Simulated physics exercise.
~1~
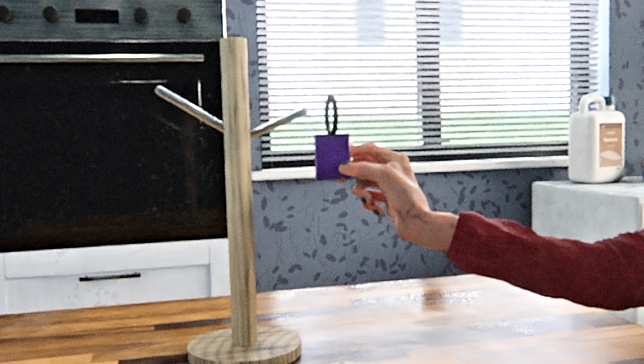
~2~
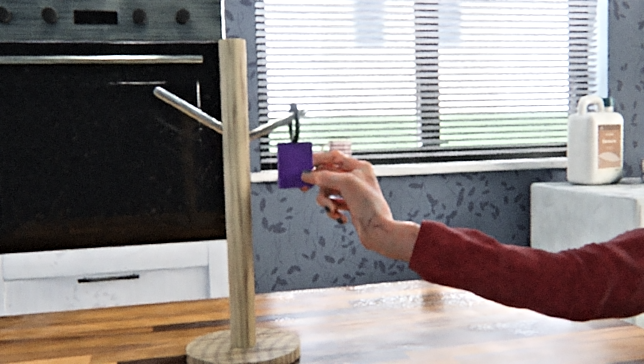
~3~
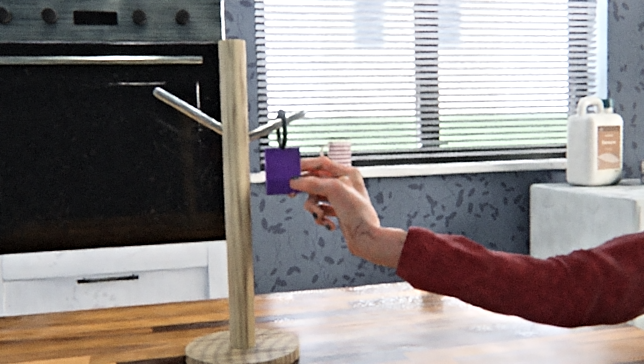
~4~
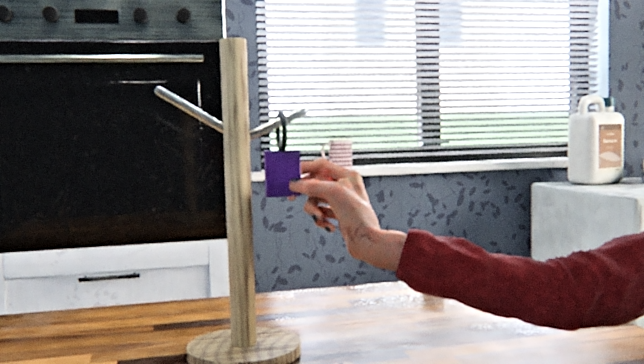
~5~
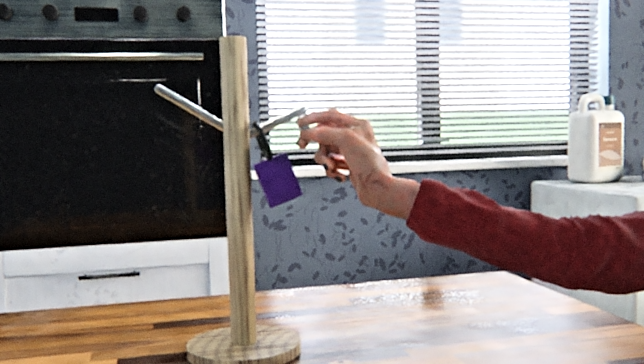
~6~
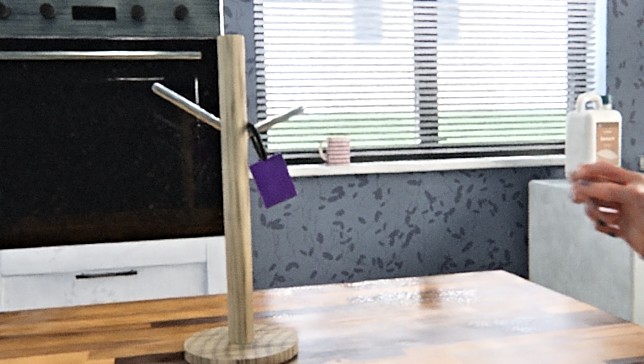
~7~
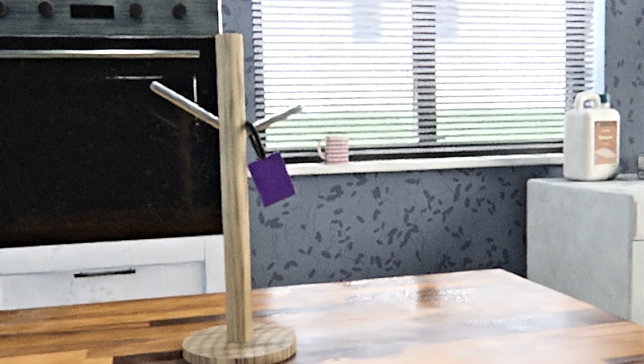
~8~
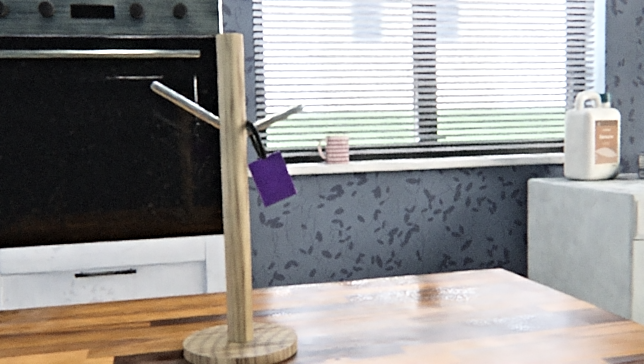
In a kitchen, a hand hooks a purple tag onto a wooden stand's peg, withdraws, and leaves it hanging tilted.
